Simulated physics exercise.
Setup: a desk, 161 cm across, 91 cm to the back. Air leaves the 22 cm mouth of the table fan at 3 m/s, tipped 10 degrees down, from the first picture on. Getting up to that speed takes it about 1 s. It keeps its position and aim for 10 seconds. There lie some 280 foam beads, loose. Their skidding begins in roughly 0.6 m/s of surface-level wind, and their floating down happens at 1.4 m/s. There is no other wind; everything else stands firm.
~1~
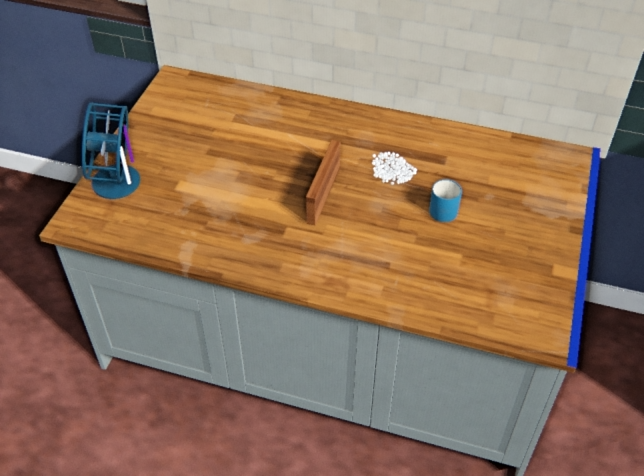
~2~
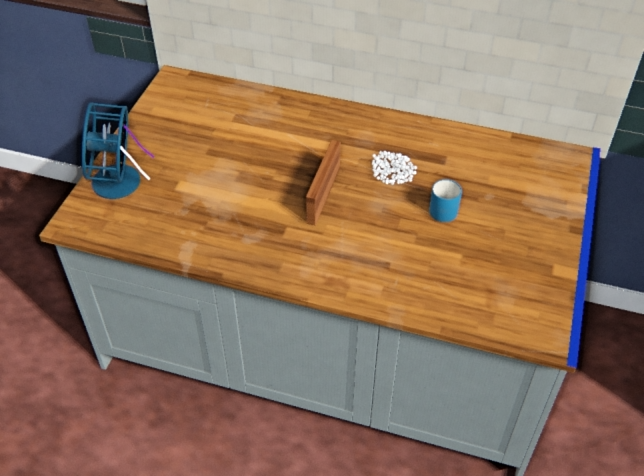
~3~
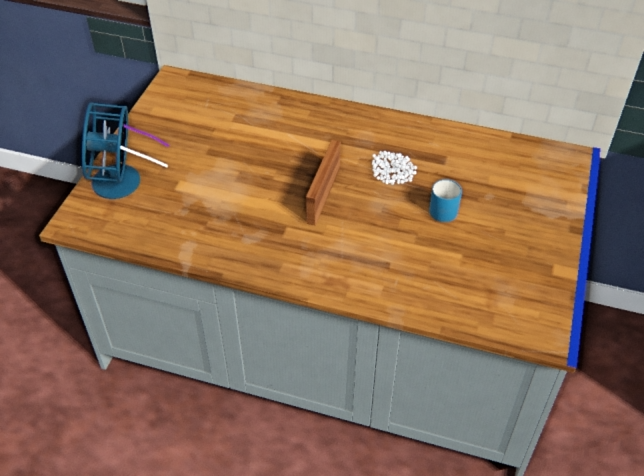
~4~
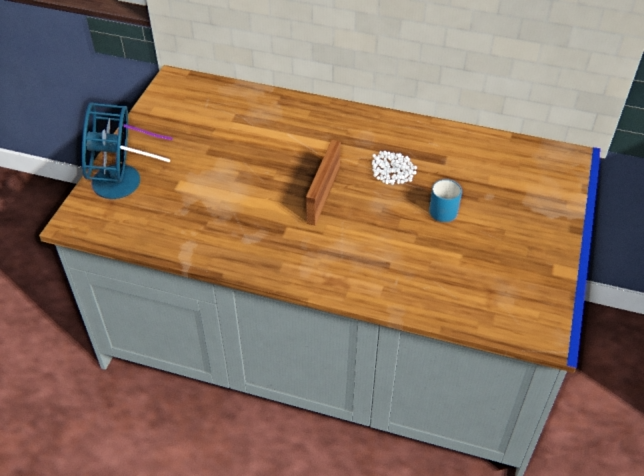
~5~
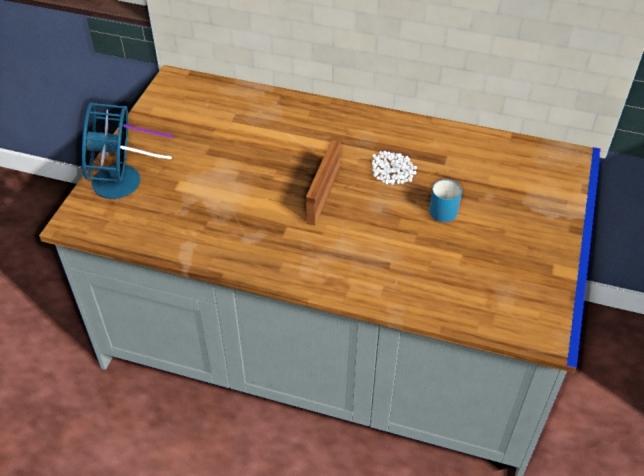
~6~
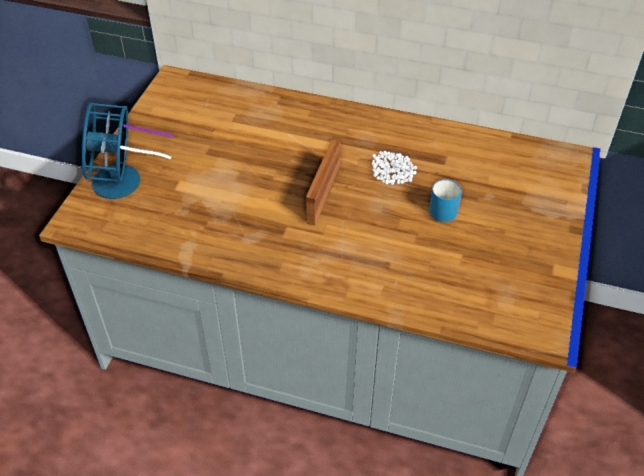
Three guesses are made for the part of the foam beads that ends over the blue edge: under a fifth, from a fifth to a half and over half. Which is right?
Of the foam beads, over half end over the blue edge.
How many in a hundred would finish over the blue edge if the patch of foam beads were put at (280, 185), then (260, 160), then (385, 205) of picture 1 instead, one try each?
60 %, 40 %, 90 %.
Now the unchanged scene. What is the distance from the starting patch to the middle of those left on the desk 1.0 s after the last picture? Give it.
Roughly 5 centimetres.
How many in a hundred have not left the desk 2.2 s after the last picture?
The remaining share is about 40 %.
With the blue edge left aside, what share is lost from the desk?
I would say close to 0 %.
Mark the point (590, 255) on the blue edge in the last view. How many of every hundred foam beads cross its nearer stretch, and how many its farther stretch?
Roughly 0 per cent nearer, roughly 100 per cent farther.
Then, 1.0 s after the last picture the count stands so, 6 % are over the blue edge; the middle of those still in play is near (379, 159).
Then, 2.2 s after the last picture the count stands so, 57 % are over the blue edge; the middle of those still in play is near (375, 152).
Then, 4.6 s after the last picture the count stands so, 93 % are over the blue edge.
Then, 9.1 s after the last picture, at the end, 99 % are over the blue edge.
